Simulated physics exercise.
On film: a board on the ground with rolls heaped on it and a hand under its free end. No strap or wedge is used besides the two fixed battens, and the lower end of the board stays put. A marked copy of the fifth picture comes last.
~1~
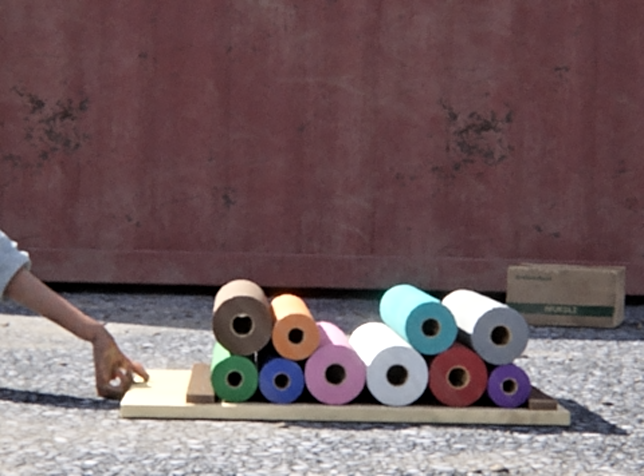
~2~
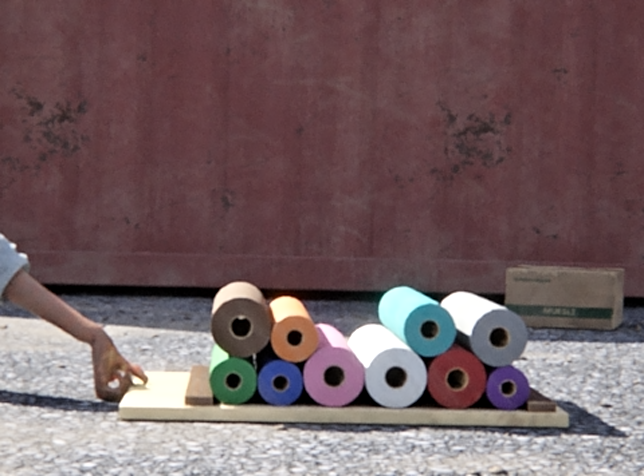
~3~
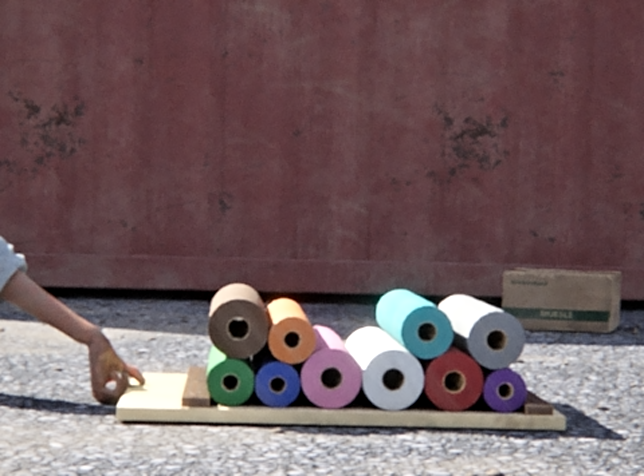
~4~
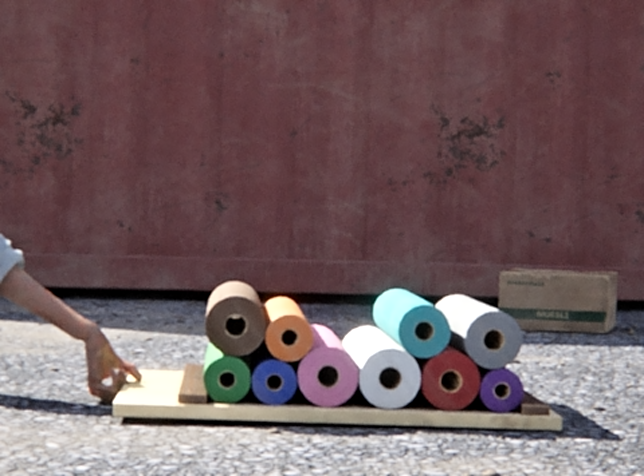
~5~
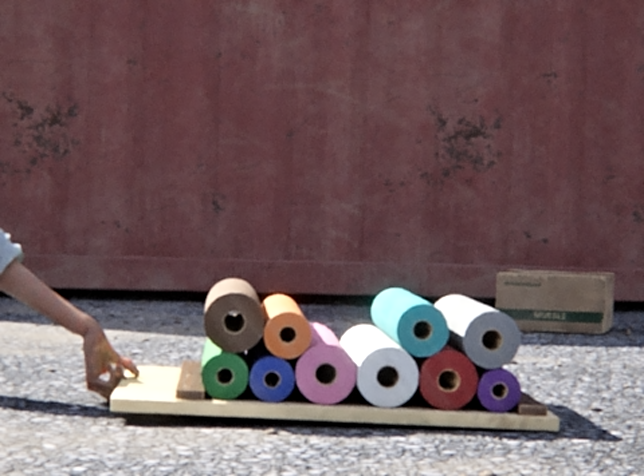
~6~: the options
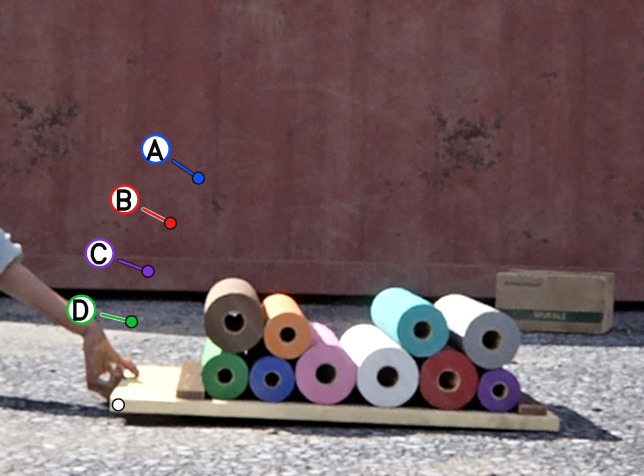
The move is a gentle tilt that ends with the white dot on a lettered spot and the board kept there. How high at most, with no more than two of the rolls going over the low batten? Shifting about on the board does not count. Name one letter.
It can be raised to B.
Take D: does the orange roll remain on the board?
The orange roll: Yes.
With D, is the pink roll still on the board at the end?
Yes, with D.
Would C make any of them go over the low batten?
Yes.
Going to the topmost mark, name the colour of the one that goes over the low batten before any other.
First is the grey one.
On the marked copy, A at (198, 178); B at (170, 223); C at (148, 271); D at (131, 322); the white dot at (118, 405).
Taking B. A third of the way, board at 16°.
Two thirds of the way, board at 26°.
When it is over, board at 26°, one over the low batten (grey).
As for the rest, A ten over the low batten; C one over the low batten (grey); D one over the low batten (grey).
